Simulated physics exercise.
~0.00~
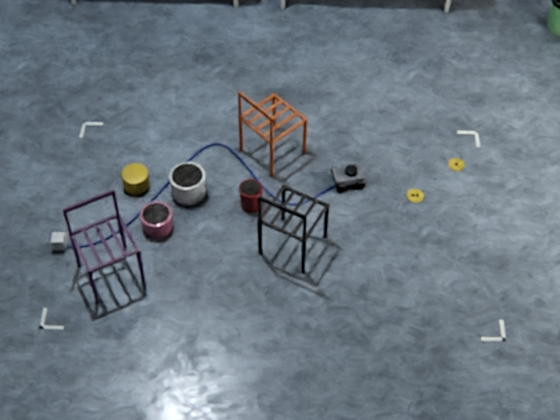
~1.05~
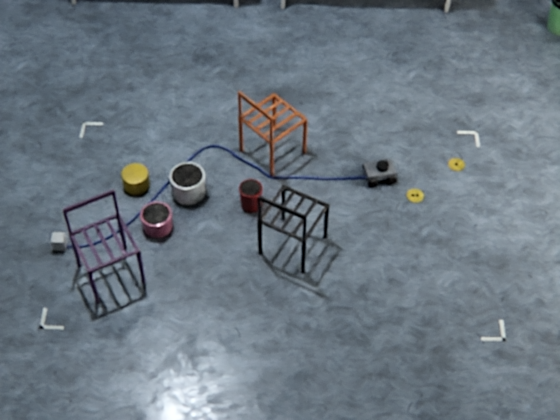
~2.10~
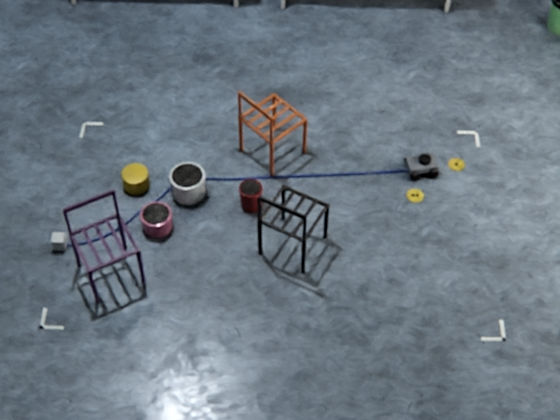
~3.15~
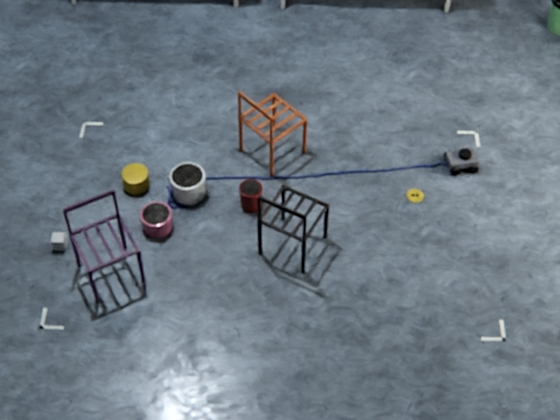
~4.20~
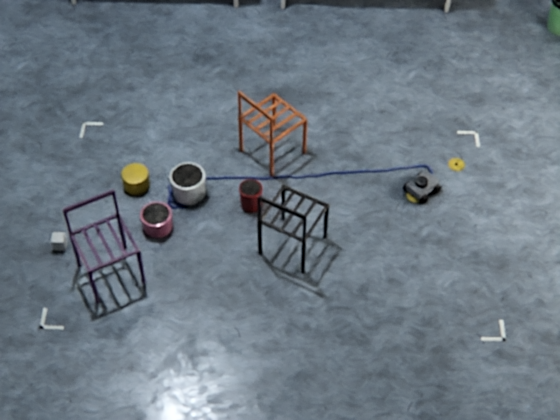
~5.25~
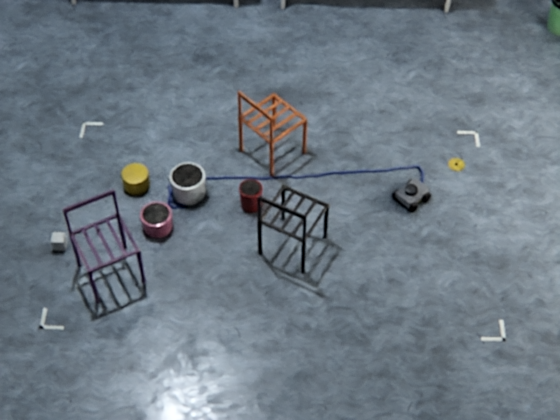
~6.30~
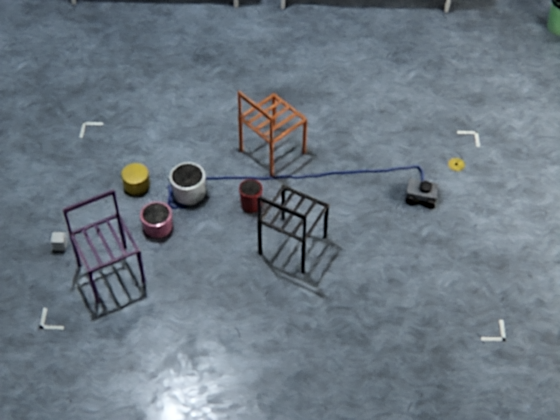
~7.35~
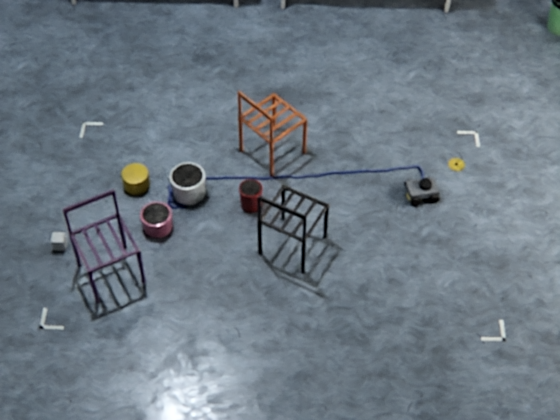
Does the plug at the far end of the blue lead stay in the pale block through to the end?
No, the plug gets yanked out of the block as the cart drives away to the right, and it is still out at the end.
